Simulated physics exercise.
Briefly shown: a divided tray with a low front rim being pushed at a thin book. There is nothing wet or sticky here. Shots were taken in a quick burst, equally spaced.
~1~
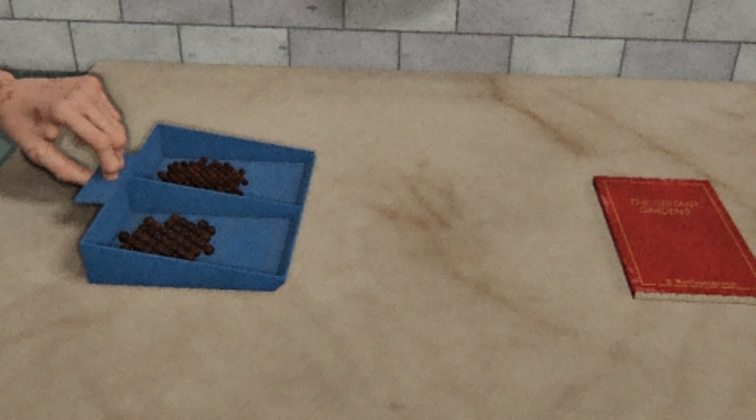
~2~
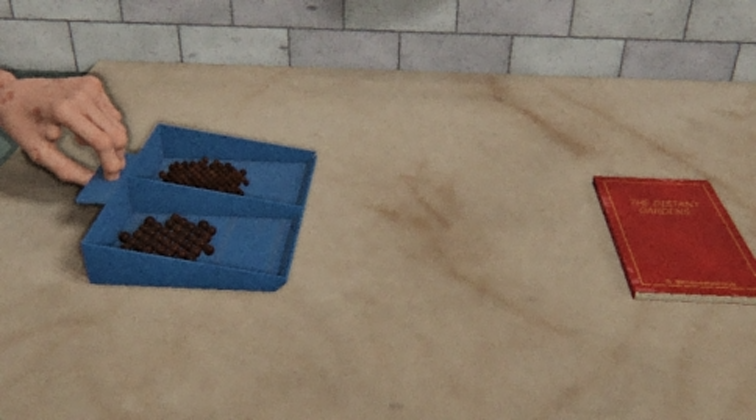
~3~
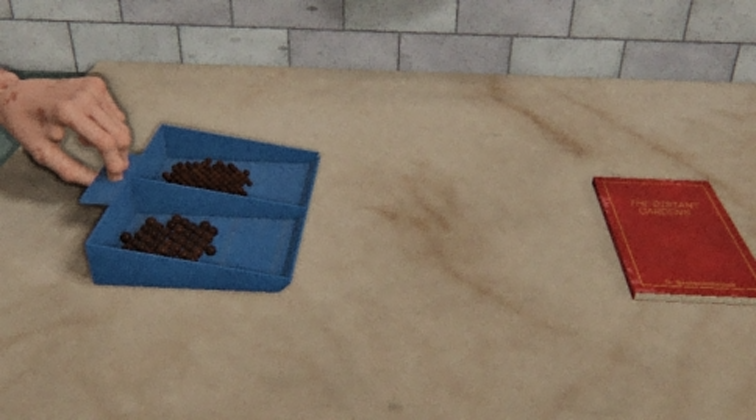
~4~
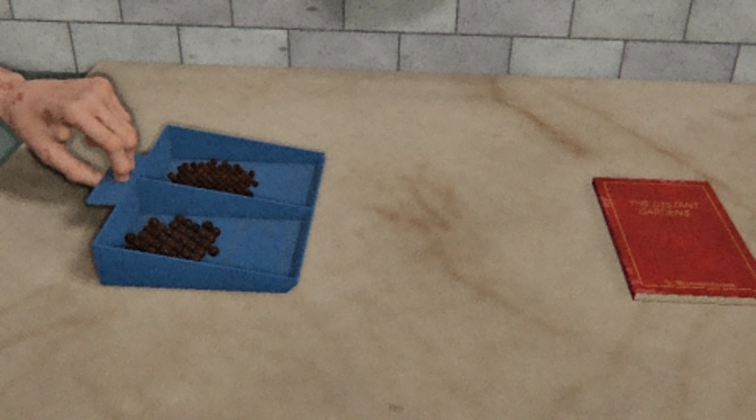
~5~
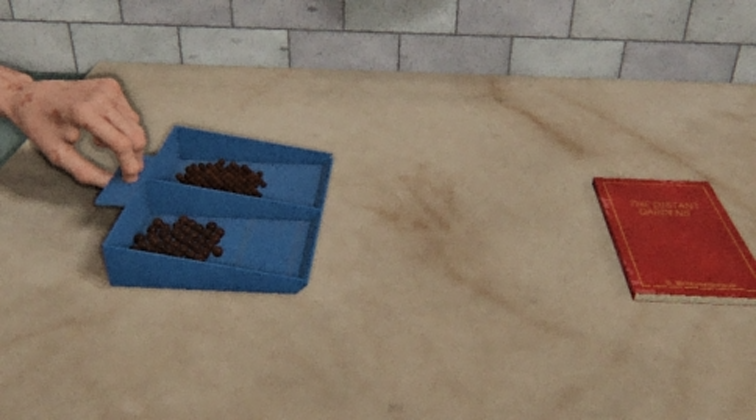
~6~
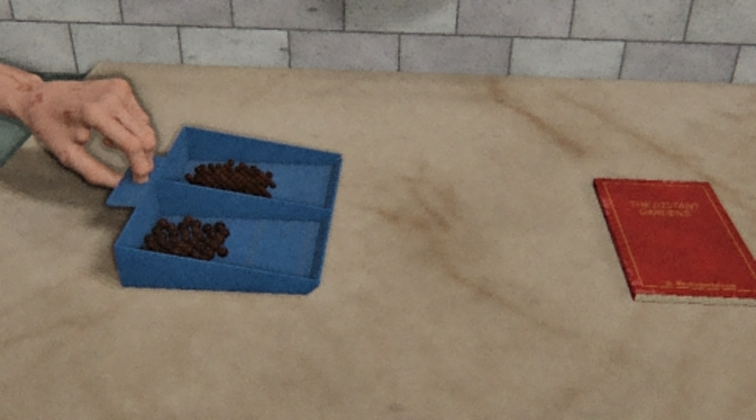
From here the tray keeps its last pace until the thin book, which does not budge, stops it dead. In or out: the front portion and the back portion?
Front portion: Is fully contained; back portion: Is fully contained.
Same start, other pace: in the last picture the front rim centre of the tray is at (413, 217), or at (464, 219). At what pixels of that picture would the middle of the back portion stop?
Lab note: Resting centre (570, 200) for the first pace, (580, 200) for the second.
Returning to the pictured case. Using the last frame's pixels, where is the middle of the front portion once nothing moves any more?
Around (542, 259).
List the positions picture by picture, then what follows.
The first frame shows front rim at (302, 211), at rest; thin book at (690, 260); front portion at (166, 244), some chocolate balls; back portion at (201, 180), many allspice berries.
The second frame shows front rim at (303, 211), hardly any of the way covered; back portion at (202, 180).
The third frame shows front rim at (307, 212), hardly any of the way covered; front portion at (168, 245).
The fourth frame shows front rim at (313, 212), hardly any of the way covered; back portion at (211, 182).
The fifth frame shows front rim at (321, 213), a small part of the way covered; front portion at (175, 246).
The sixth frame shows front rim at (332, 214), a small part of the way covered; thin book at (690, 262); front portion at (180, 246); back portion at (228, 183).
Then, 0.71 s past the last view, tray still sliding, front rim near (462, 219); front portion all inside; back portion all inside.
Then, 1.52 s past the last view, tray stopped at the thin book; front portion all inside; back portion all inside.
Then, 1.73 s past the last view, tray stopped at the thin book; front portion all inside, moved towards the front rim; back portion all inside.
Finally, tray stopped at the thin book; front portion all inside, moved towards the front rim; back portion all inside.
